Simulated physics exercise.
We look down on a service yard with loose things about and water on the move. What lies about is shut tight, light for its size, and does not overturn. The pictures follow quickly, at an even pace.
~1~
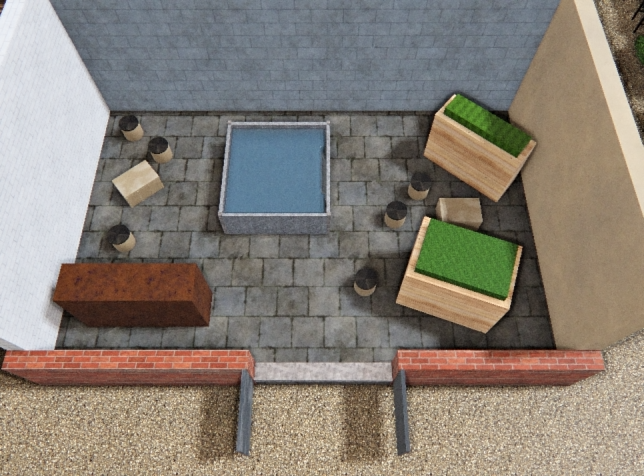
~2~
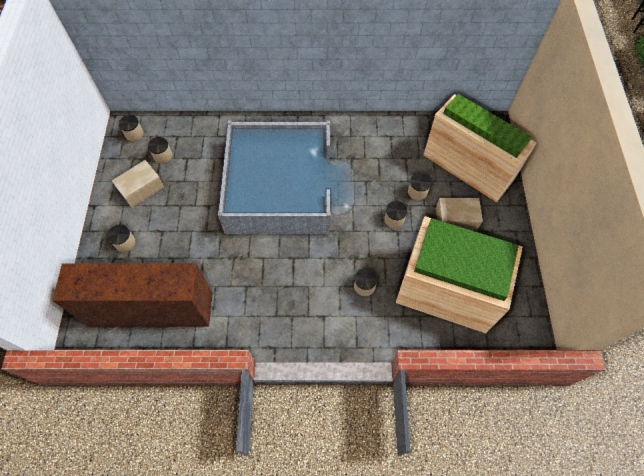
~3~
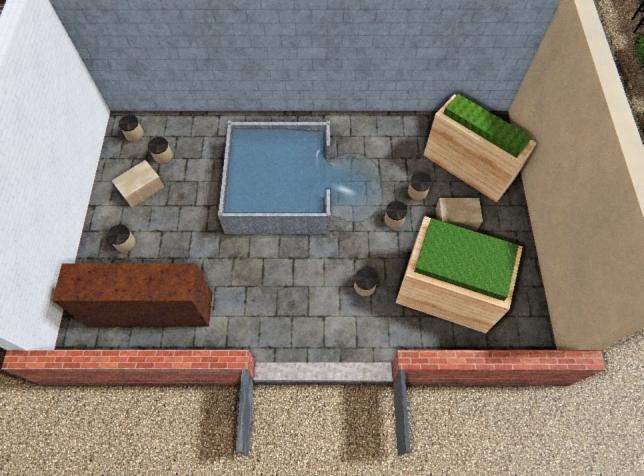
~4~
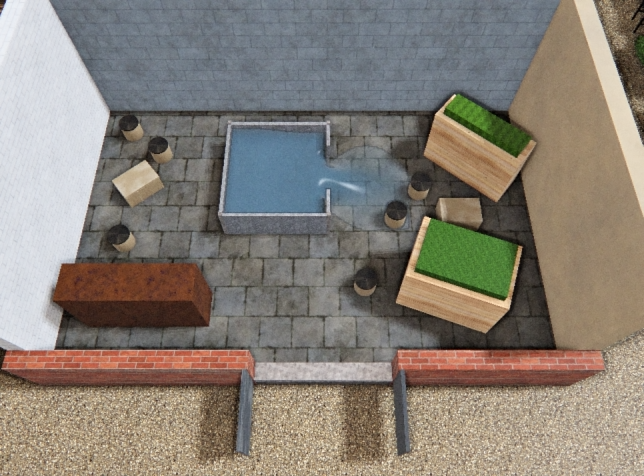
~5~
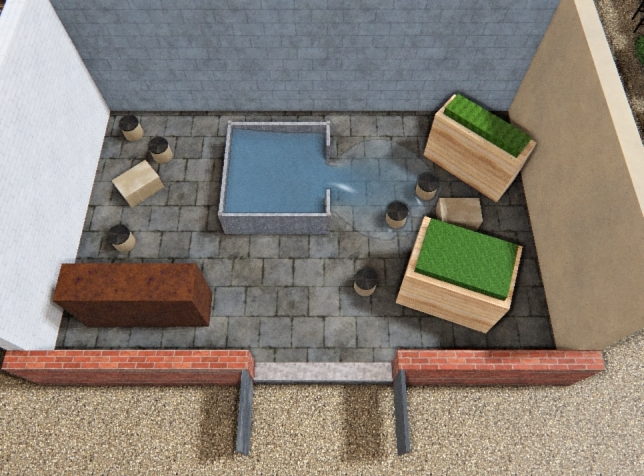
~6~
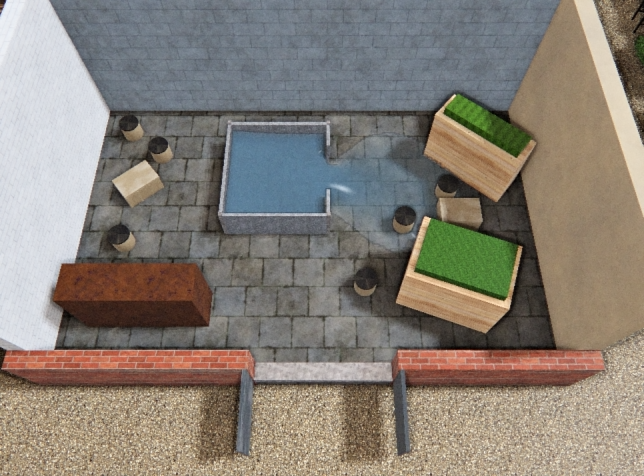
Water pouring through a gap in a raised pool's right wall, spreading over grey paving and nudging two pails to the right.
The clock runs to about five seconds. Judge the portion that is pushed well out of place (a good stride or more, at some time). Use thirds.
It is one to two thirds.
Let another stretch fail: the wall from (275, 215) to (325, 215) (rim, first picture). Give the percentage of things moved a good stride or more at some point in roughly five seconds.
Some 10 per cent.
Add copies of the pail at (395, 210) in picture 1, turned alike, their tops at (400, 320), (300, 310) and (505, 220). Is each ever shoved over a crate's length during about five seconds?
In turn: Yes, no, yes.
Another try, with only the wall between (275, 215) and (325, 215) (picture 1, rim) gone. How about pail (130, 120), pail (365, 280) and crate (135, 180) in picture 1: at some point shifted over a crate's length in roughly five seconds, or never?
One after the other: No, that far or more, never so far.
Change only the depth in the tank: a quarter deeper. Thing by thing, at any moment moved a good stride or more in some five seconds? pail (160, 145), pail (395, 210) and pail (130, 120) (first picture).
One after the other: Not that far, shifted that much, never so far.
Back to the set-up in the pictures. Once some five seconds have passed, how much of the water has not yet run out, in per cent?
About 98 per cent.
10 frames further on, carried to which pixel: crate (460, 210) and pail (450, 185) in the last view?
At about (530, 251) and (532, 219).
A moment on, 2 of 8 are well off their spots; 0 afloat.
Next, 3 of 8 are well off their spots; 3 afloat.
Later, 3 of 8 are well off their spots; 3 afloat.
In the end, 3 of 8 are well off their spots, and 3 have been at some point; 3 afloat.
